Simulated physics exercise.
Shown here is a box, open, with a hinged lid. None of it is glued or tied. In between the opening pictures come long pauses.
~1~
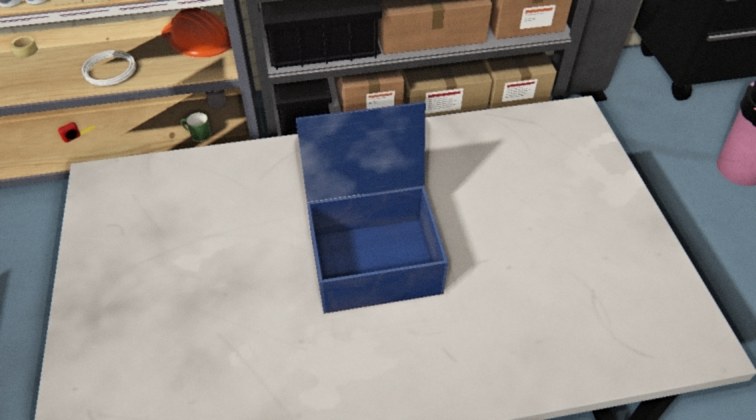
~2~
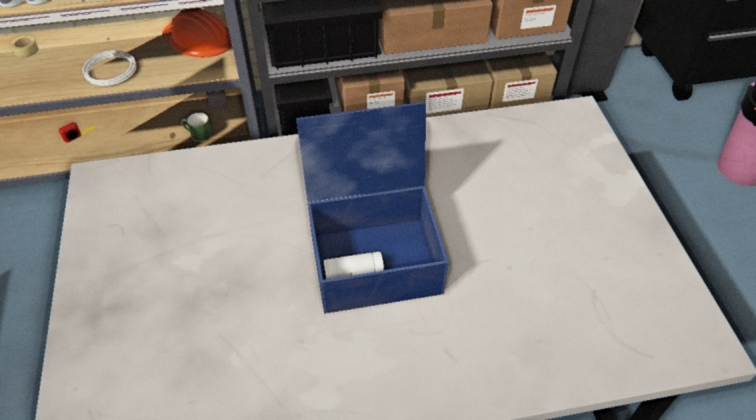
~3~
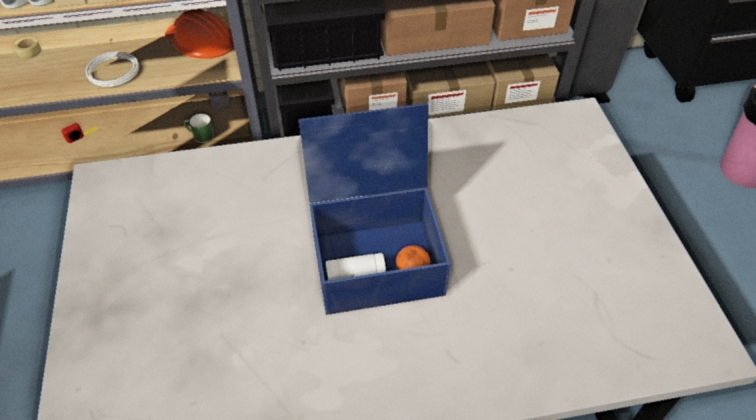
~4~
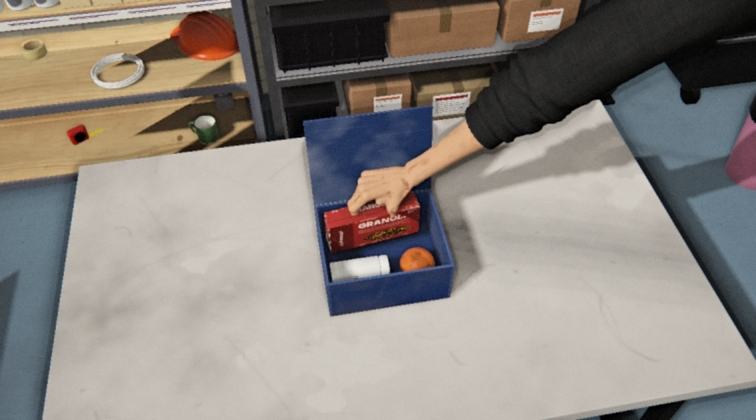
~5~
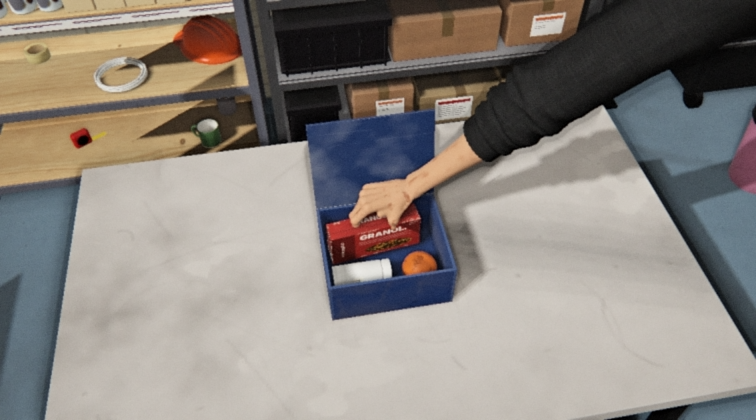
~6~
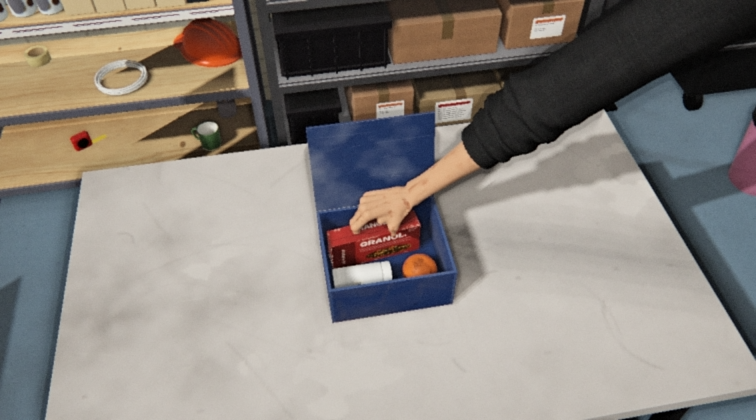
A hand lowers a red packet into a blue box behind a white shaker and an orange.
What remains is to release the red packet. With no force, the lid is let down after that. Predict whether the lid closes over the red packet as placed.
It closes.
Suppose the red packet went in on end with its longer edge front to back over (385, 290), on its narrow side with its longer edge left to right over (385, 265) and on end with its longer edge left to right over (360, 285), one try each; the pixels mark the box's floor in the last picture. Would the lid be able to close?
At first it fails to shut, the second time it manages to shut, and the third time it fails to shut.
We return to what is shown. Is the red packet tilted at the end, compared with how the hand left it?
As it turns out, it keeps its original angle.
Then, 1.30 s on from there, lid 82° above the rim.
Then, 1.70 s on from there, lid 46° above the rim.
Then, 2.00 s on from there, lid shut.
In the end, lid shut; all 3 unmoved. At the end, from the last picture's camera, red packet near (374, 241).
